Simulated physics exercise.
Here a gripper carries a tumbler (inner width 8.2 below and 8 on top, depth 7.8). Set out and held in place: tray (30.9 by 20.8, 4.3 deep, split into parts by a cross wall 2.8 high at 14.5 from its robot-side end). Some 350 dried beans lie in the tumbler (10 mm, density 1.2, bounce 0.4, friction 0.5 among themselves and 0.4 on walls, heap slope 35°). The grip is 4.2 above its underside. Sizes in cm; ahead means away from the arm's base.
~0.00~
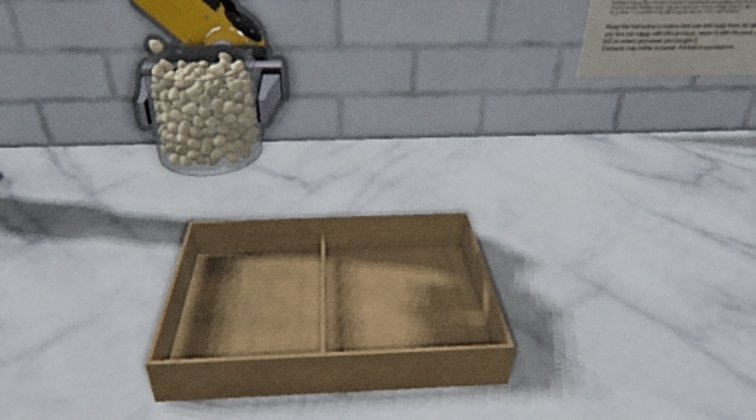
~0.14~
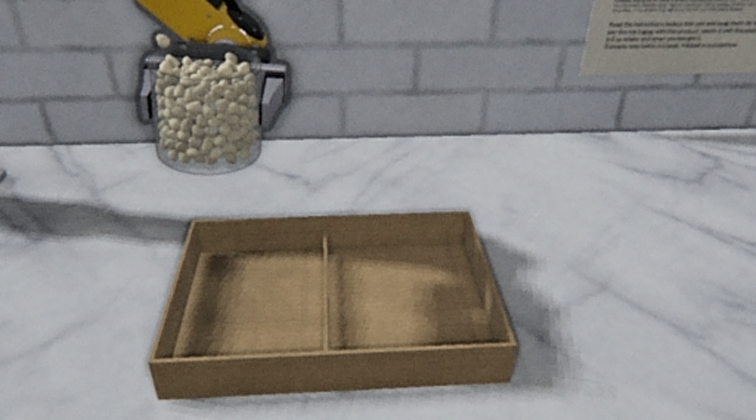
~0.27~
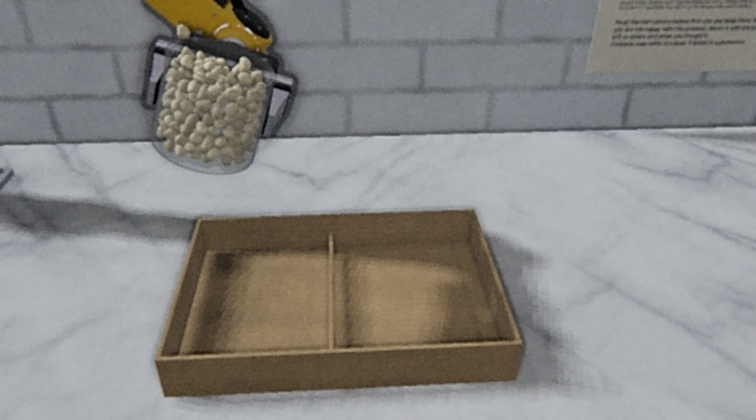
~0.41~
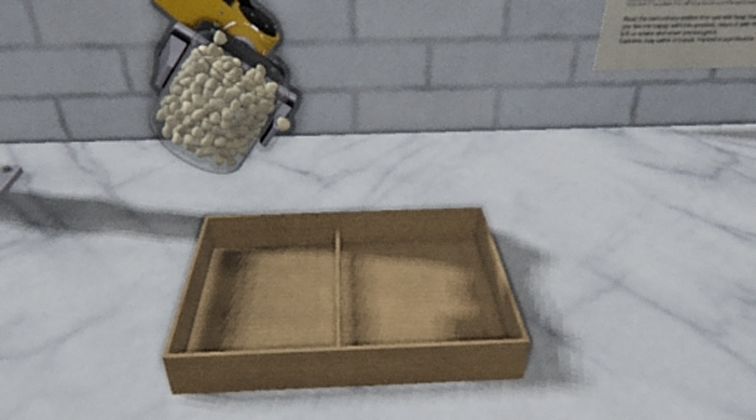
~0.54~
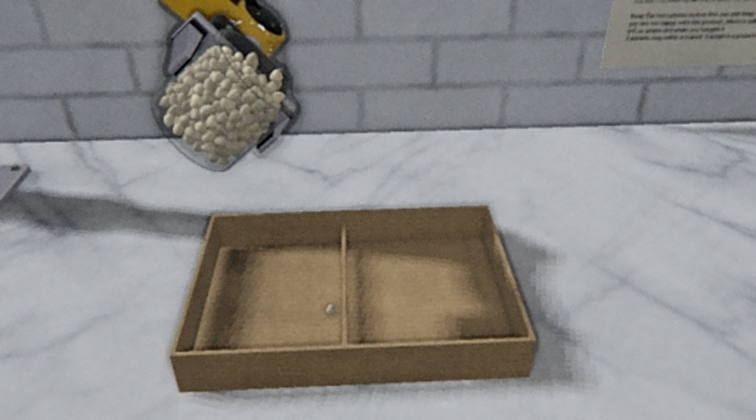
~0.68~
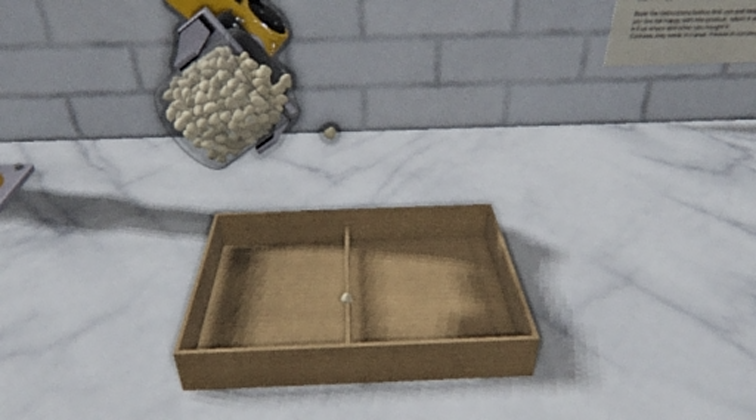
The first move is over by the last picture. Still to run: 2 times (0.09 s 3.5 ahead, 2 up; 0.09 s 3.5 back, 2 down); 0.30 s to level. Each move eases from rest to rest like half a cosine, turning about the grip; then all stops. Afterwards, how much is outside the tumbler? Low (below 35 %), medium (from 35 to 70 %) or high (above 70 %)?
Outside the tumbler the share is medium, from 35 to 70 %.
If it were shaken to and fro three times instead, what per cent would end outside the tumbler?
Then about 60 per cent.
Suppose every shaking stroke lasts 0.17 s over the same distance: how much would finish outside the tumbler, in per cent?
Then about 10 per cent.
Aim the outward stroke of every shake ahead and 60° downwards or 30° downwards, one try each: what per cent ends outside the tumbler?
About 10 and 20 per cent.
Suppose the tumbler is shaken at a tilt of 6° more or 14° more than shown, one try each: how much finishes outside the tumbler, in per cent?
Some 70 and 80 per cent.
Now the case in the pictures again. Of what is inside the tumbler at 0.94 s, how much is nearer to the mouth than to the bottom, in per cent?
About 45 per cent.
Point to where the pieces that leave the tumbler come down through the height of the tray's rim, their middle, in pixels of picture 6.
Near (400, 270).
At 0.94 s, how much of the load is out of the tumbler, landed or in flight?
About 35 per cent by then.
After 0.94 s, tilted 55° forward, highest piece 27 above the table; 230 in the tumbler, 2 in the far-side part, 120 in flight or on a rim.
After 1.21 s, tilted 22° forward, highest piece 25 above the table; 158 in the far-side part, 156 in the tumbler, 25 in the robot-side part, 2 on the table or floor, 11 in flight or on a rim.
After 1.54 s, level, highest piece 25 above the table; 166 in the far-side part, 156 in the tumbler, 26 in the robot-side part, 4 on the table or floor.
After 2.59 s, level, highest piece 25 above the table; 166 in the far-side part, 156 in the tumbler, 26 in the robot-side part, 4 on the table or floor.
In the end, 166 in the far-side part, 156 in the tumbler, 26 in the robot-side part, 4 on the table or floor. That is 56 % outside the tumbler.
